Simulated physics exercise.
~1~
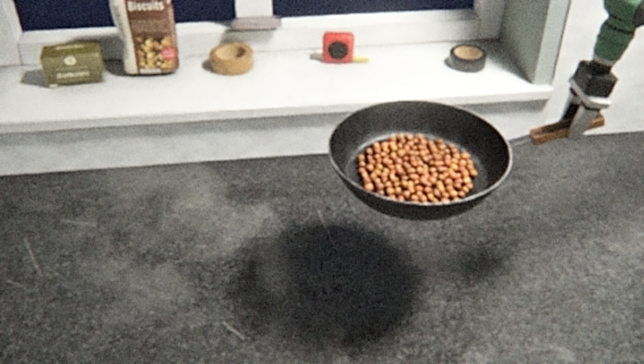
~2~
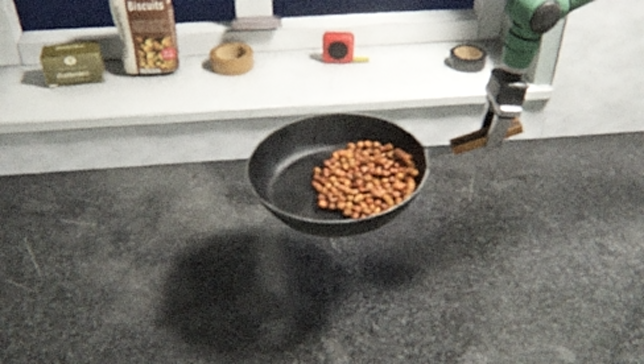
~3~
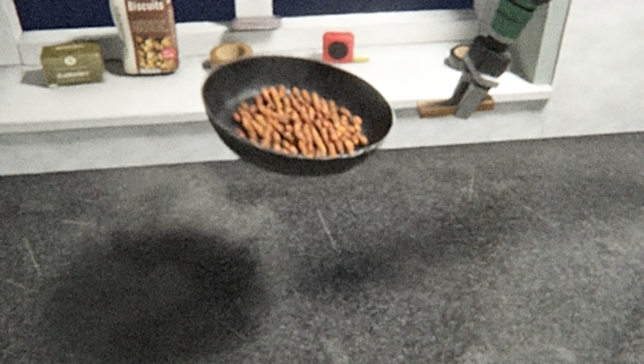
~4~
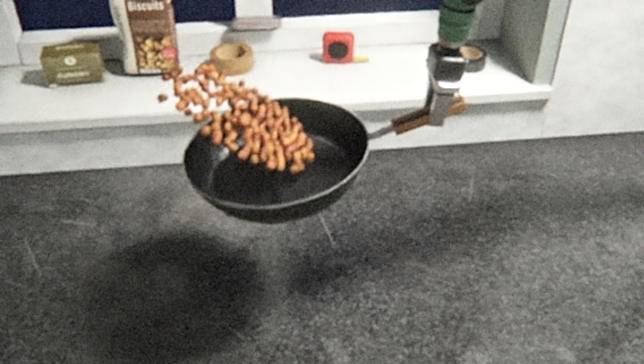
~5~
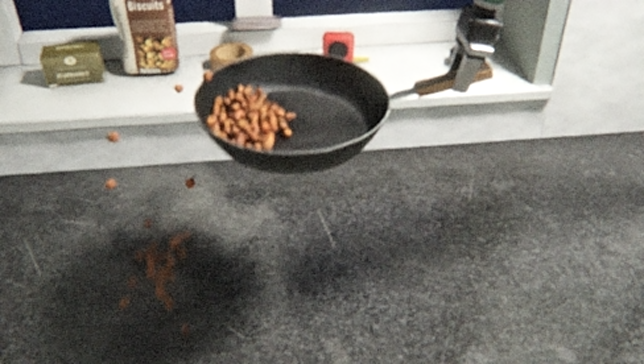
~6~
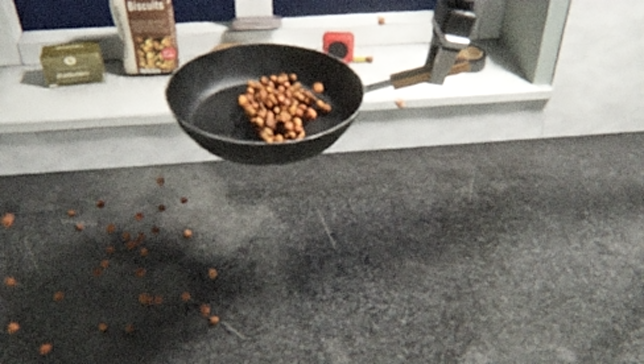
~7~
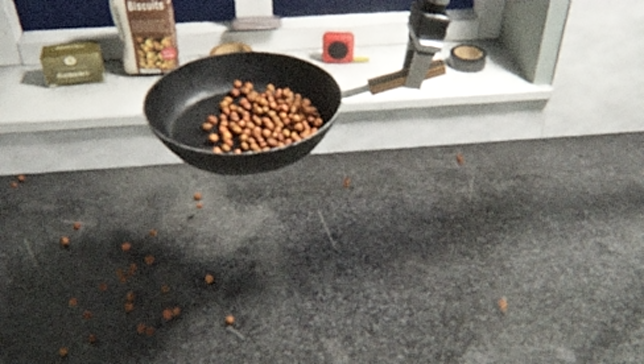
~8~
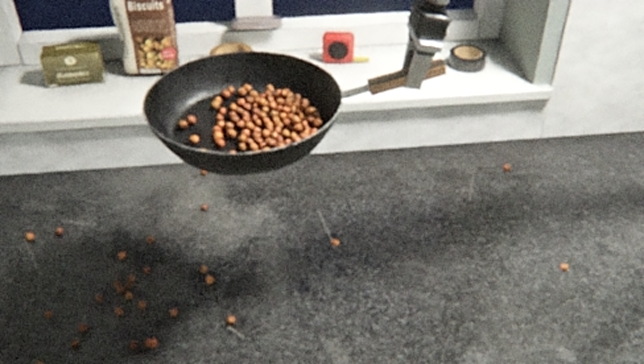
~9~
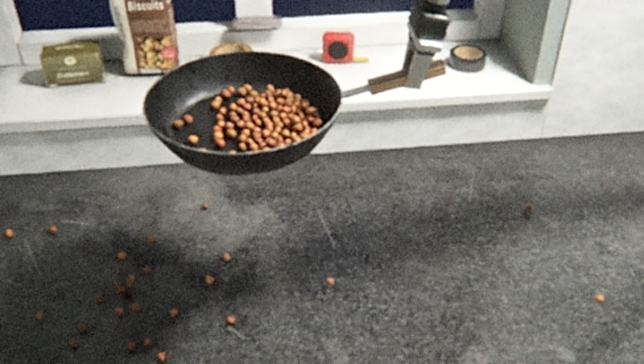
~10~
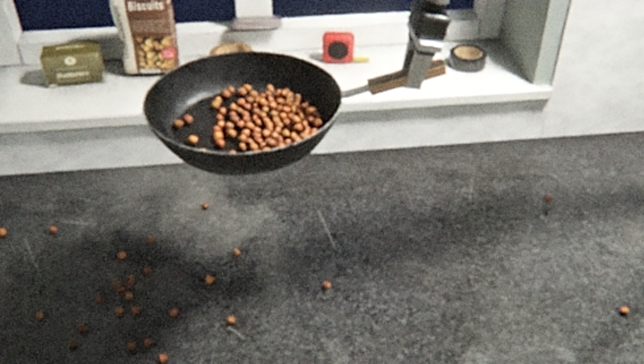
In this clip, a robot arm swings a frying pan of hazelnuts left above a dark surface, then tosses the load, sending some over the rim. The pan settles nearly still with most nuts inside, while spilled ones lie scattered across the surface below.
